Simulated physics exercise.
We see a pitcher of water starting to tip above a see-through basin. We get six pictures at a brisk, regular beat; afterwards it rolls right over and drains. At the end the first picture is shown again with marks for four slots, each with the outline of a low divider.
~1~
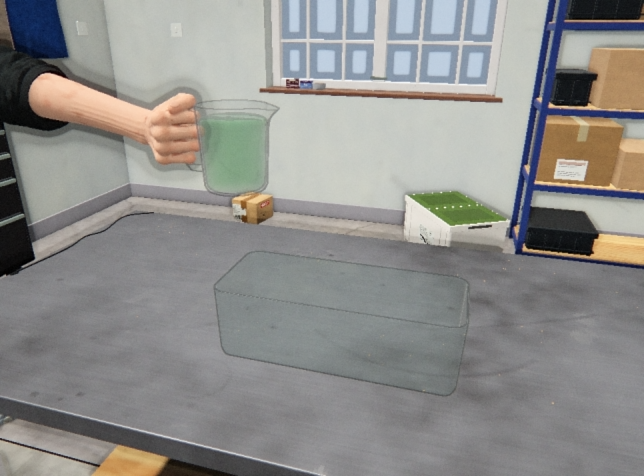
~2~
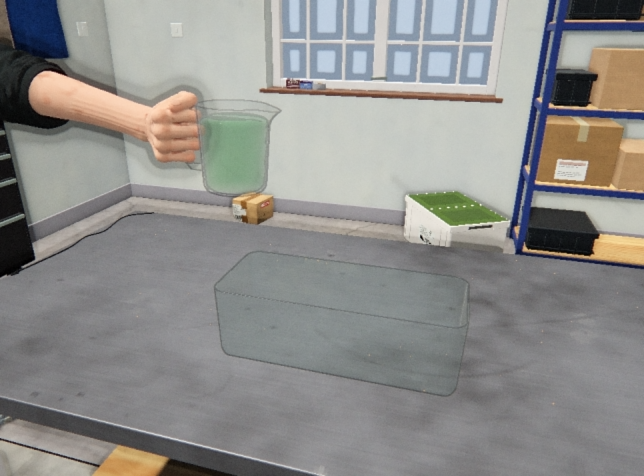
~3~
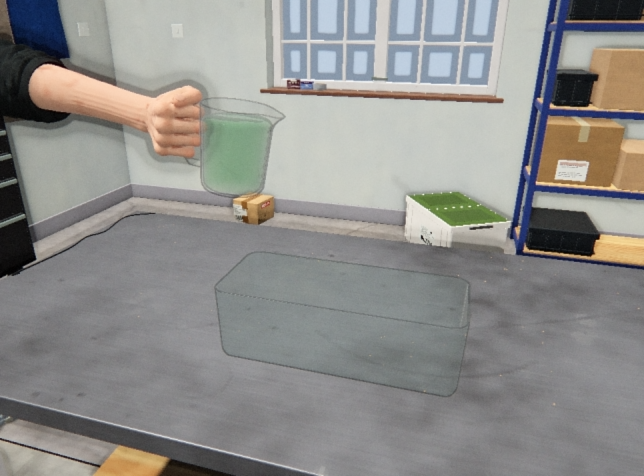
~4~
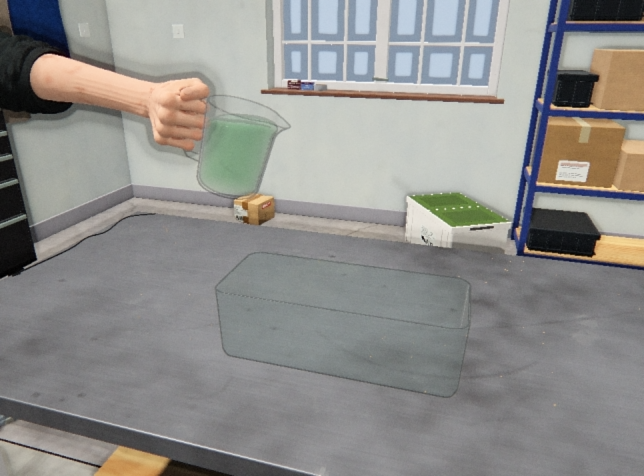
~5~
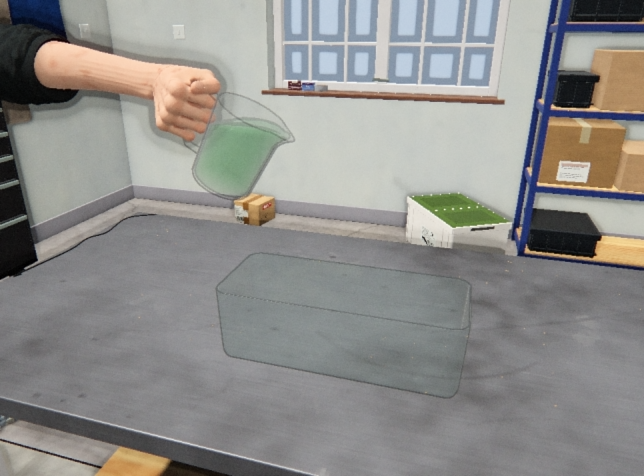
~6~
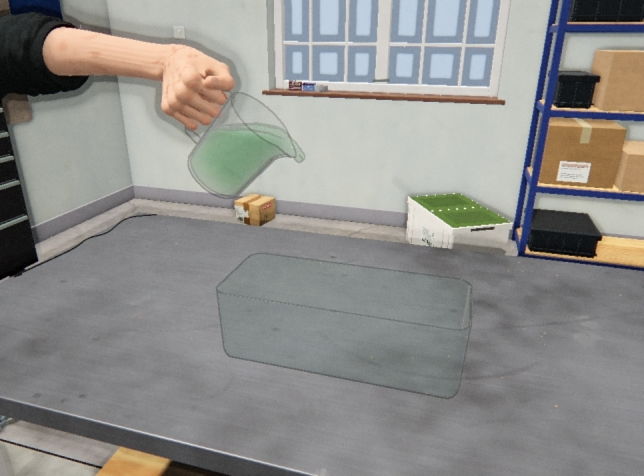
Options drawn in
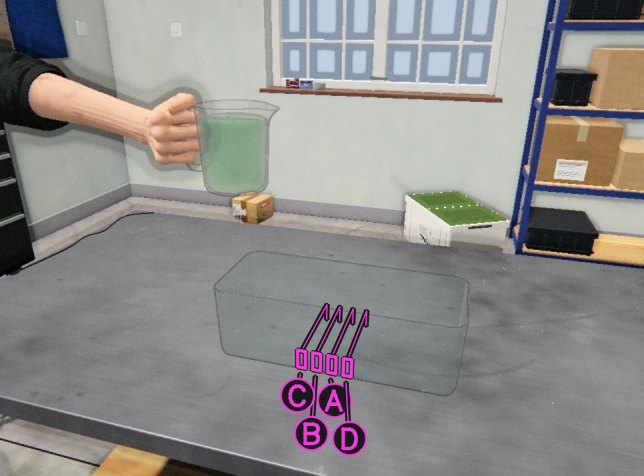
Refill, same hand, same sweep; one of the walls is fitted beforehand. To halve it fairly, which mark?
Choose B.
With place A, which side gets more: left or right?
The left one.
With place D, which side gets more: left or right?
The left side.
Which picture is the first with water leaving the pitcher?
Picture 6.
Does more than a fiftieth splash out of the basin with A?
Yes.
On the marked copy, A at (330, 379); B at (315, 376); C at (300, 373); D at (345, 382).
Choosing A, about 67 % ends left of the wall and 22 % right of it; 11 % is lost outside.
Choosing B, about 51 % ends left of the wall and 44 % right of it; 4 % is lost outside.
Choosing C, about 24 % ends left of the wall and 73 % right of it; 3 % is lost outside.
Choosing D, about 80 % ends left of the wall and 11 % right of it; 8 % is lost outside.
